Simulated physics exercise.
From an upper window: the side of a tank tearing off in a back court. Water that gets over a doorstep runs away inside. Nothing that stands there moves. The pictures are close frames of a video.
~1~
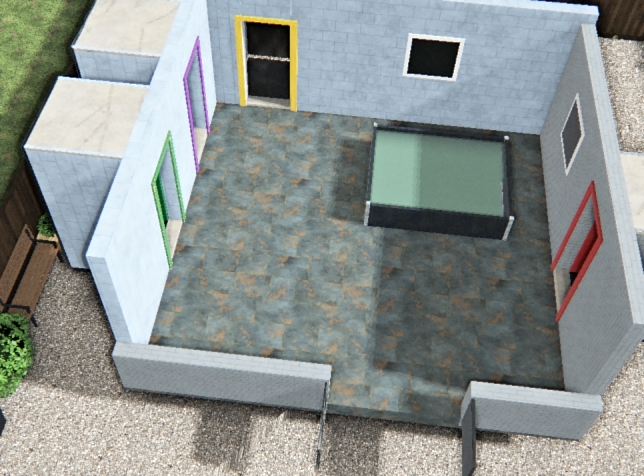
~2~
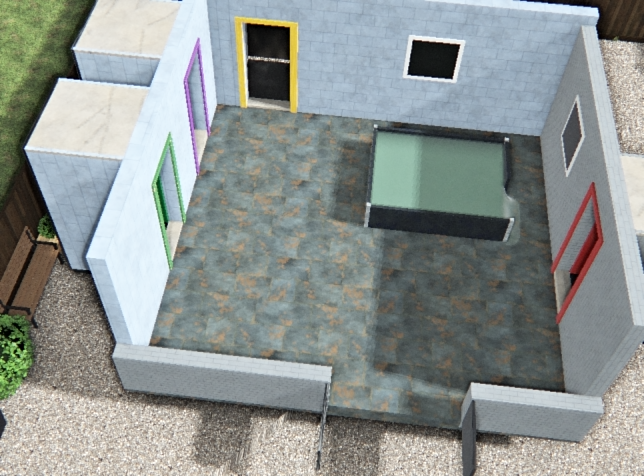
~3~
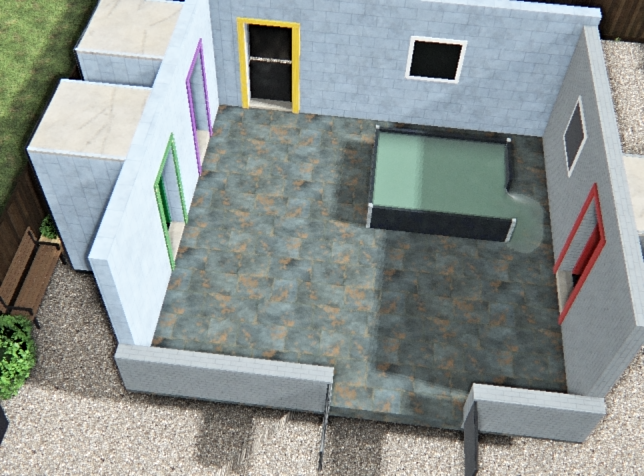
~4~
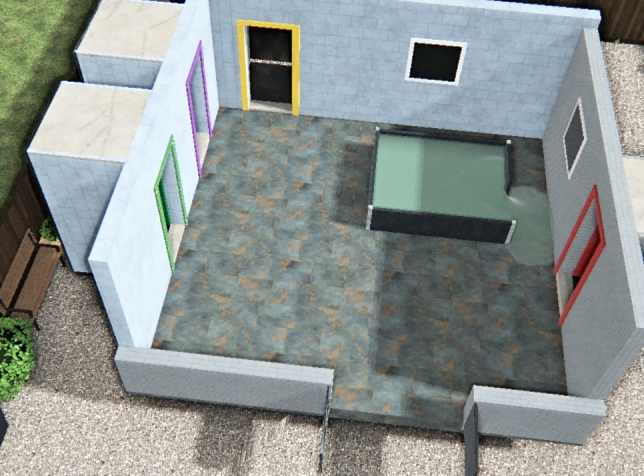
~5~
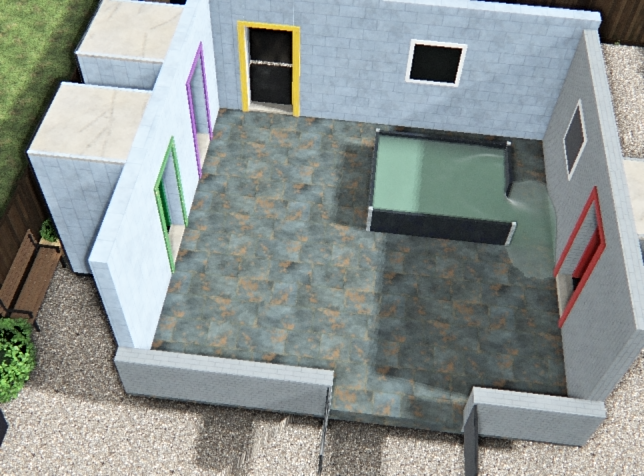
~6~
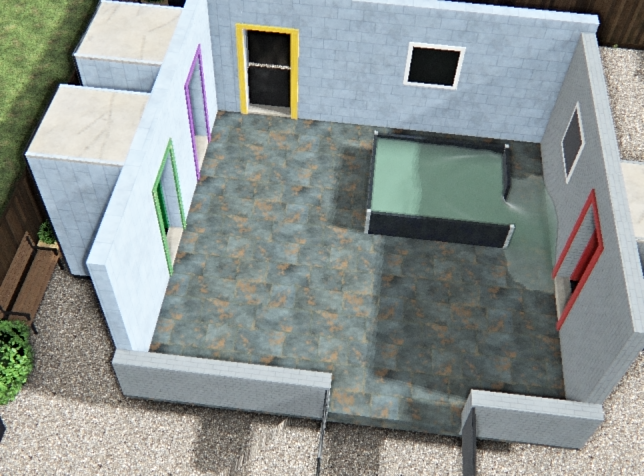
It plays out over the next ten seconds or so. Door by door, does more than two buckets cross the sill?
In the end: The yellow door admits no more than that; the green door admits no more than that; the purple door admits no more than that; the red door admits no more than that.
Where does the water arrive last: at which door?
It is the one in green.
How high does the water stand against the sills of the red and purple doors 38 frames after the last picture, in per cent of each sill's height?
About 70 and 50 per cent.
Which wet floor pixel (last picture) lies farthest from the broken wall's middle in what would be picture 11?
Around (562, 361).
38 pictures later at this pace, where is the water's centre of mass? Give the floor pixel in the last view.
Near (433, 229).
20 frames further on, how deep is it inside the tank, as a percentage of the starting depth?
I make it 52 per cent.
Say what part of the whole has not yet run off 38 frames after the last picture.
About 94 per cent.
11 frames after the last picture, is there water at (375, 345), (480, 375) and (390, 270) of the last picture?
As listed: No water, covered, clear.
A moment on, water covers 10 % of the floor; the yellow door not reached, the green door not reached, the purple door not reached, the red door wet at the sill, nothing in.
Next, water covers 20 % of the floor; the yellow door not reached, the green door not reached, the purple door not reached, the red door under two buckets in.
Then, water covers 35 % of the floor; the yellow door not reached, the green door not reached, the purple door not reached, the red door under two buckets in.
Later, water covers 60 % of the floor; the yellow door wet at the sill, nothing in, the green door not reached, the purple door wet at the sill, nothing in, the red door under two buckets in.
In the end, water covers 85 % of the floor; the yellow door wet at the sill, nothing in, the green door under two buckets in, the purple door wet at the sill, nothing in, the red door under two buckets in.
